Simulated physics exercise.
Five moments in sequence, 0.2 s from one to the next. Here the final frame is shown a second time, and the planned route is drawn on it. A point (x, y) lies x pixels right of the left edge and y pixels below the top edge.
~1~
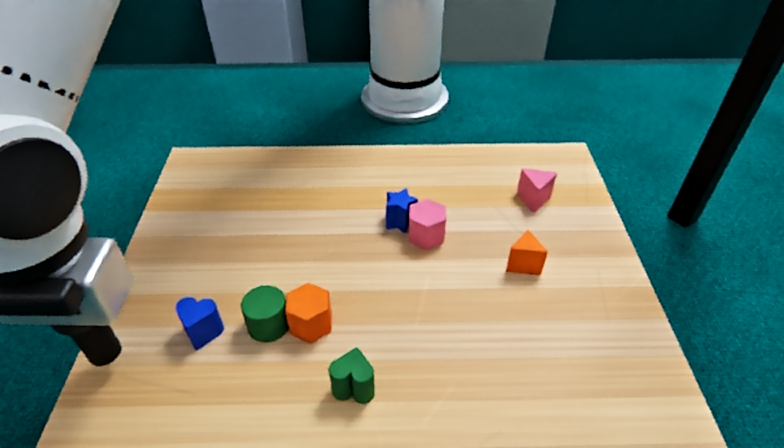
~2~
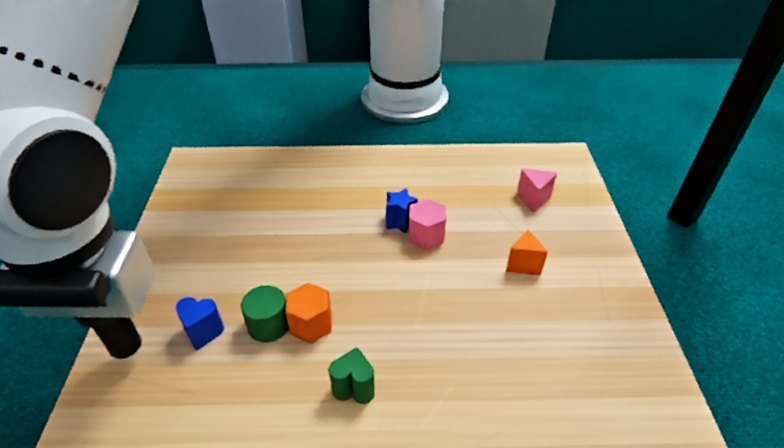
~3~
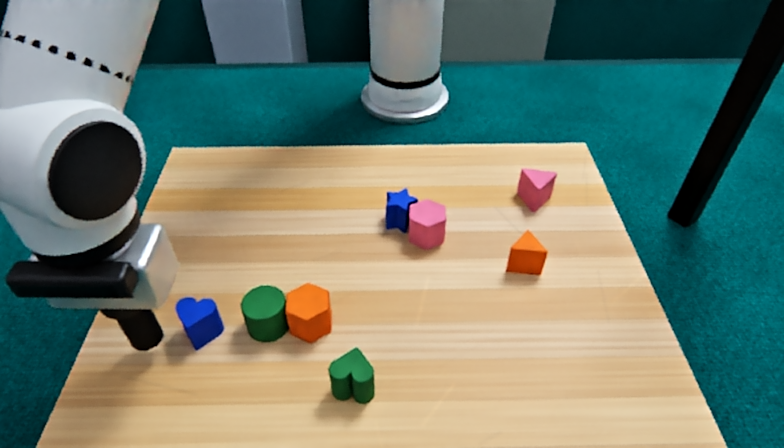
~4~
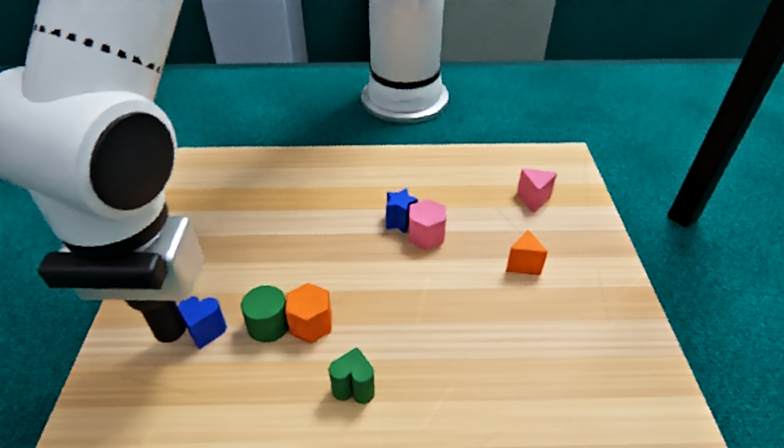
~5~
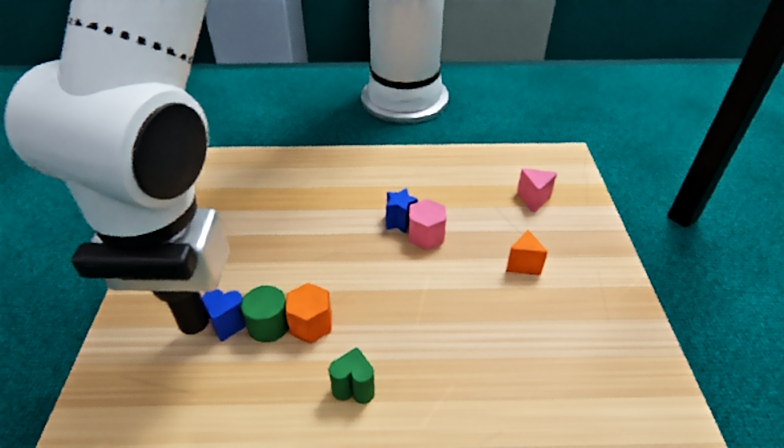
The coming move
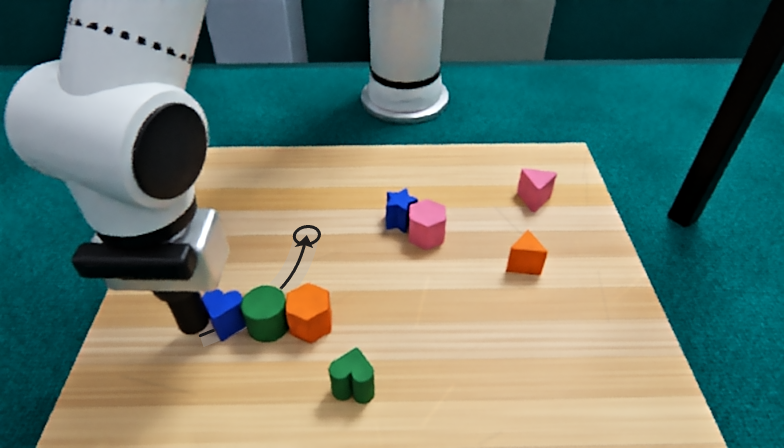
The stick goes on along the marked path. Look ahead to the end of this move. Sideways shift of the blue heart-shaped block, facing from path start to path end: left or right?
Its shift is leftward.
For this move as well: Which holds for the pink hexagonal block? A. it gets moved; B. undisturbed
B - undisturbed.
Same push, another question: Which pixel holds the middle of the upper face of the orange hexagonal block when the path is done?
It is at (329, 306).
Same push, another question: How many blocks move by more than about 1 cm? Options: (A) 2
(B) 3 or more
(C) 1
Correct choice: B.
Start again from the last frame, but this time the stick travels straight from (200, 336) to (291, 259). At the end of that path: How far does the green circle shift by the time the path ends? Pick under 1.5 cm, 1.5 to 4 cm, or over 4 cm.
The block winds up 1.5 to 4 cm from where it is now.
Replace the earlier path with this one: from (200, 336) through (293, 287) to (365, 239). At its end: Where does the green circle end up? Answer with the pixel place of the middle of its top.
It sits at (311, 282).
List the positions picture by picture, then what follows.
The first picture shows stick tip (105, 353); block tops, blue heart-shaped block (194, 309); green circle (263, 301); orange hexagonal block (307, 300); pink hexagonal block (428, 212).
The second picture shows stick (126, 346); blocks unchanged.
The third picture shows stick (148, 338); blocks unchanged.
The fourth picture shows stick (170, 331); blue heart-shaped block (197, 308).
The fifth picture shows stick (194, 322); blue heart-shaped block (221, 301); green circle (263, 301); orange hexagonal block (307, 300); pink hexagonal block (428, 212).
Path on the board, from (200, 336) via (256, 309) and (293, 273), ending at (307, 235).
The first path, step by step. One third of the way, stick (253, 295); blue heart-shaped block (267, 265), turned 20° anticlockwise; green circle (286, 289); orange hexagonal block (325, 304).
Two thirds of the way, stick (290, 259); blue heart-shaped block (295, 230), turned 55° anticlockwise; green circle (300, 283); orange hexagonal block (329, 306).
At the end, stick (305, 222); blue heart-shaped block (312, 195), turned 45° anticlockwise; green circle (300, 283); orange hexagonal block (329, 306); pink hexagonal block in place.
